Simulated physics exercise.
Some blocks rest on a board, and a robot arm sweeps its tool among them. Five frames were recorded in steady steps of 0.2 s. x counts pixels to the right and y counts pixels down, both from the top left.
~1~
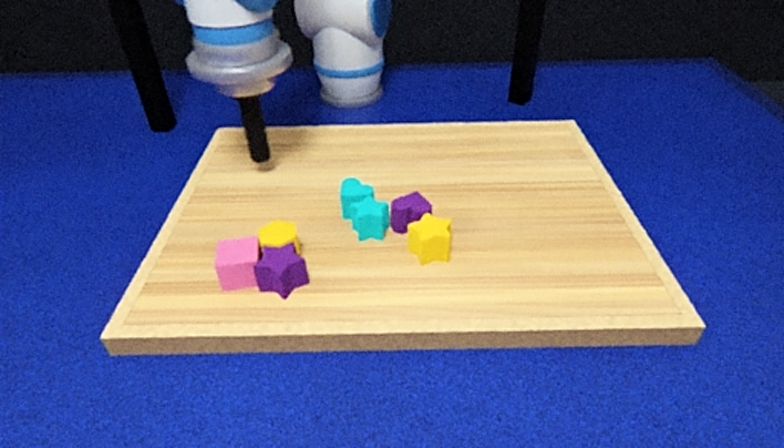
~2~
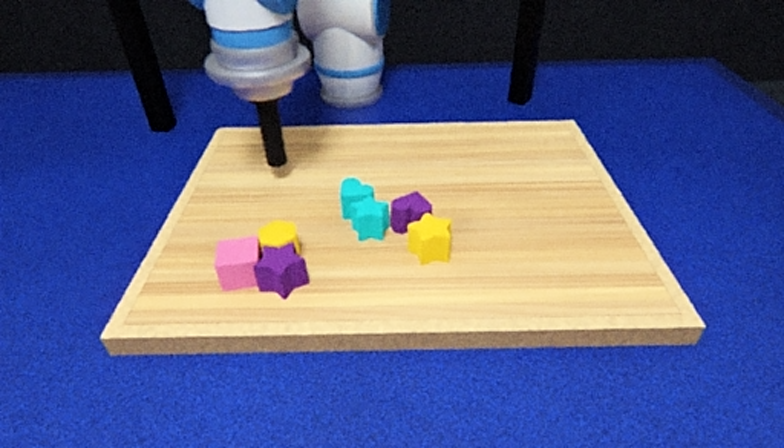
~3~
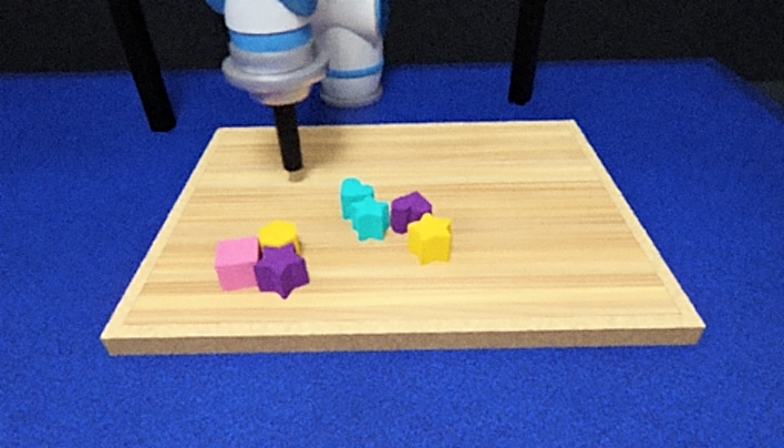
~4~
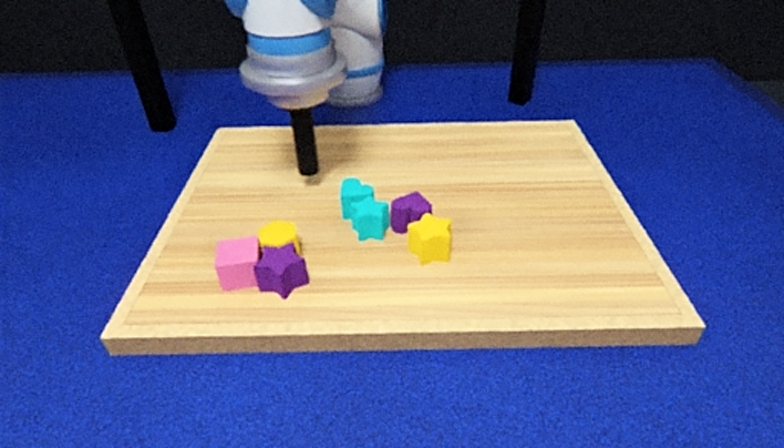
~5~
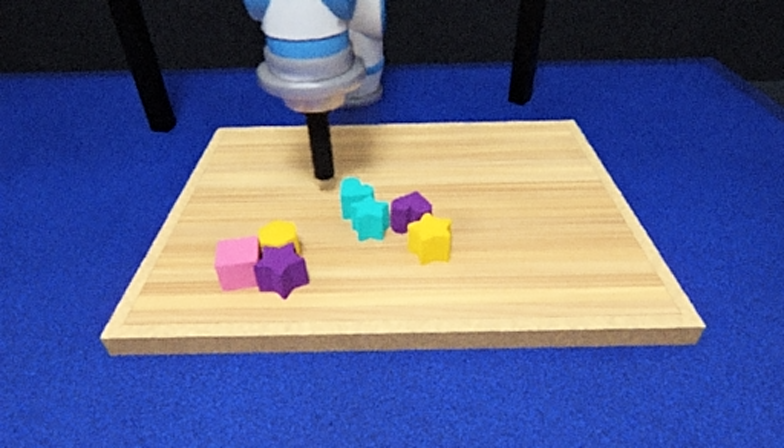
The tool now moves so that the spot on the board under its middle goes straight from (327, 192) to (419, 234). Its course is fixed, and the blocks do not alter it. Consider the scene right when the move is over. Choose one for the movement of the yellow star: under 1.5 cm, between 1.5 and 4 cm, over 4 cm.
Its final spot will lie 1.5 to 4 cm from the current one.
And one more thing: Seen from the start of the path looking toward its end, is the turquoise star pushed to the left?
No, it doesn't check out.
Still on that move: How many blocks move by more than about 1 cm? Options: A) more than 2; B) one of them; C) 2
A (more than 2)
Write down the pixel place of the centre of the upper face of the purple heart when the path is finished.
My prediction: (448, 210).
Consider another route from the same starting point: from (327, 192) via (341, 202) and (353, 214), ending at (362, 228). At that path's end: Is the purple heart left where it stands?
I'd say no.
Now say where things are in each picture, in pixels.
Tool's lower end (261, 158); turquoise heart (355, 187); turquoise star (369, 206); purple heart (412, 202); yellow star (432, 226), in the first picture.
Tool (277, 163); blocks still, in the second picture.
Tool (293, 167); blocks still, in the third picture.
Tool (309, 171); blocks still, in the fourth picture.
Tool (325, 175); turquoise heart (355, 187); turquoise star (369, 206); purple heart (412, 202); yellow star (432, 226), in the fifth picture.
What follows on the original path. One third of the way, tool (355, 188); turquoise heart (373, 194); turquoise star (376, 213), turned 35° clockwise.
Two thirds of the way, tool (386, 201); turquoise heart (394, 212), turned 35° clockwise; turquoise star (378, 230), turned 70° clockwise; purple heart (425, 208), turned 60° anticlockwise; yellow star (437, 228), turned 15° clockwise.
At the end, tool (420, 216); turquoise heart (412, 227), turned 90° clockwise; turquoise star (376, 236), turned 100° clockwise; purple heart (448, 210), turned 65° anticlockwise; yellow star (452, 235), turned 30° clockwise.
